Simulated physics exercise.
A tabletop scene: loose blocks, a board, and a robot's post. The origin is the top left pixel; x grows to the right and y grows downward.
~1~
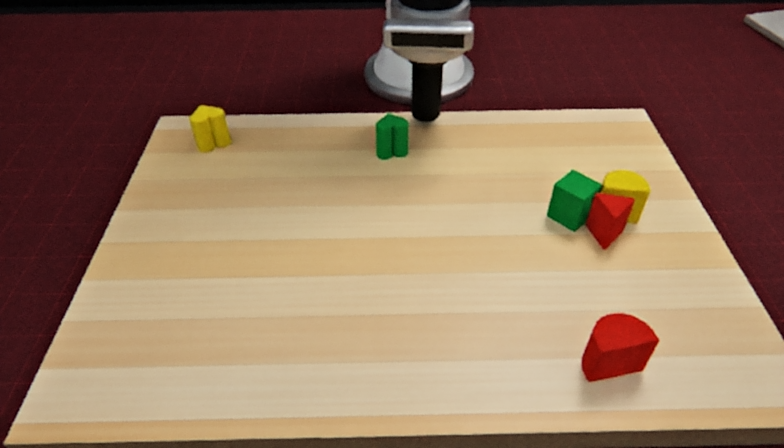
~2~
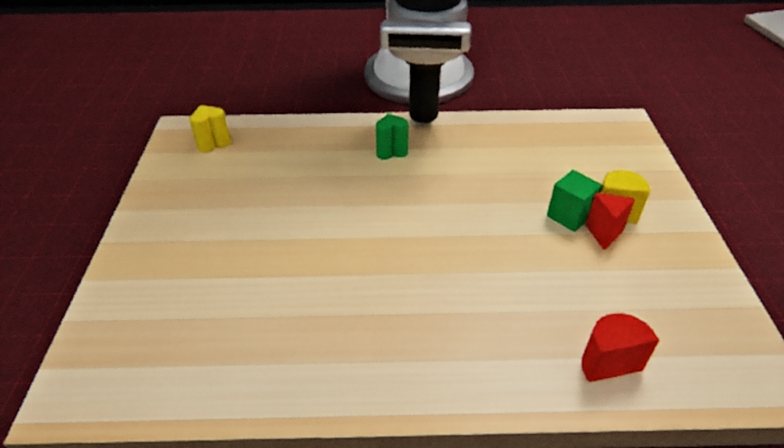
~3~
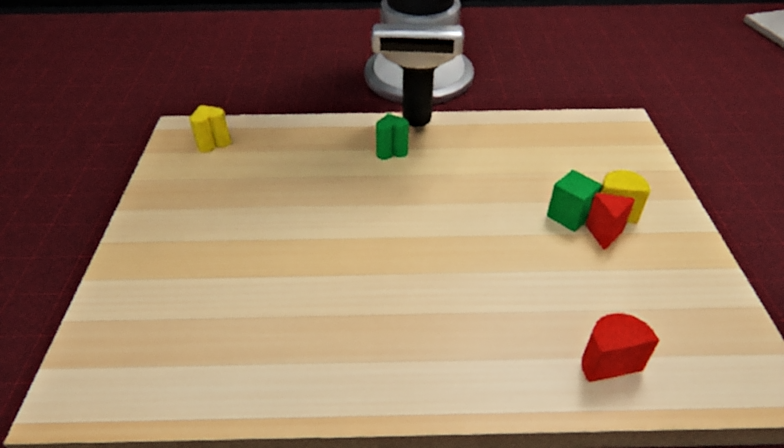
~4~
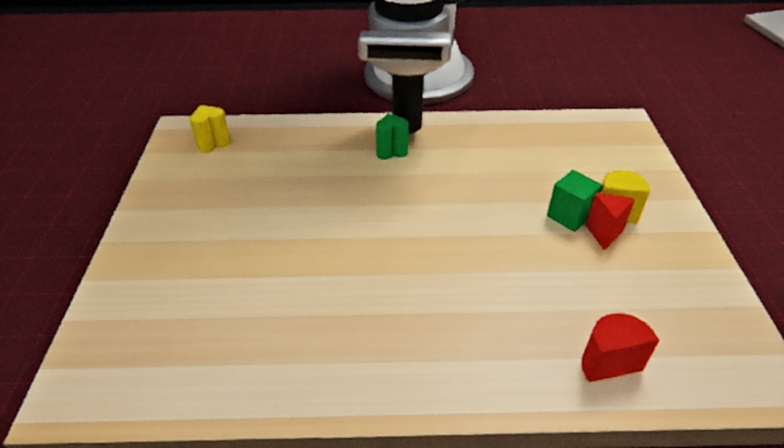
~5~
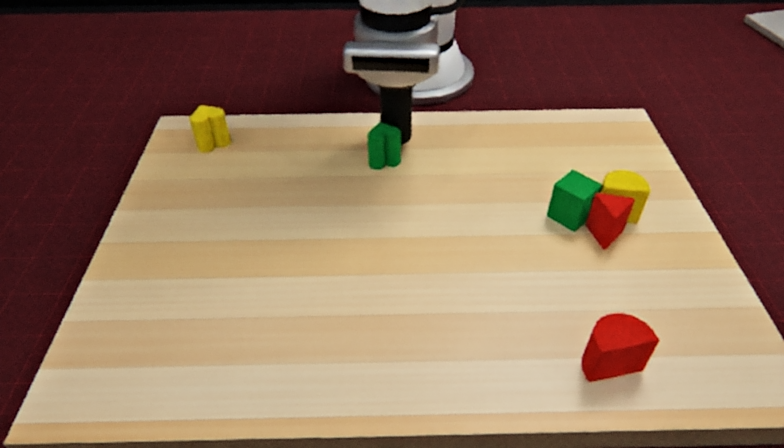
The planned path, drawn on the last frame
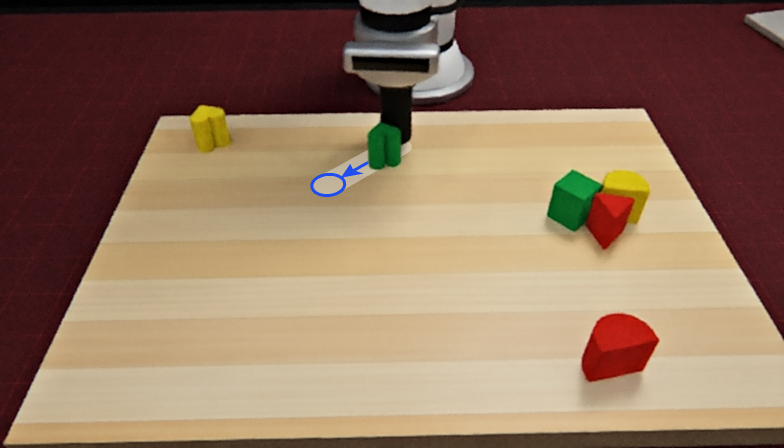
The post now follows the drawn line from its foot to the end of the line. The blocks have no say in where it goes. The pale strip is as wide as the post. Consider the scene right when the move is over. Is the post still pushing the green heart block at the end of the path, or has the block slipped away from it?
Slid off.
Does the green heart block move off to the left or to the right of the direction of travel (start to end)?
Left side.
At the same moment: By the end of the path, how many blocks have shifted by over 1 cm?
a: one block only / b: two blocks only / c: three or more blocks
a
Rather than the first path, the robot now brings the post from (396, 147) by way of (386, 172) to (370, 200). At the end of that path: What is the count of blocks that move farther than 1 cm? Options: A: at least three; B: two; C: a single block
C.
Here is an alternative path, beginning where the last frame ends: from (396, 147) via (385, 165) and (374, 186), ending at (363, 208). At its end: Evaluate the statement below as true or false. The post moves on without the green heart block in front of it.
The statement is false.
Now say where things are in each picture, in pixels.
In the first picture, post's lower end at (426, 115); green heart block at (391, 121).
In the second picture, post at (424, 116); blocks still.
In the third picture, post at (417, 120); blocks still.
In the fourth picture, post at (407, 127); blocks still.
In the fifth picture, post at (396, 138); green heart block at (383, 130).
Drawn move, from (396, 147) directly to (328, 185).
What follows on the original path. One third of the way, post at (374, 150); green heart block at (366, 144), turned 25° anticlockwise.
Two thirds of the way, post at (351, 163); green heart block at (355, 158), turned 45° anticlockwise.
At the end, post at (327, 176); green heart block at (353, 163), turned 65° anticlockwise.
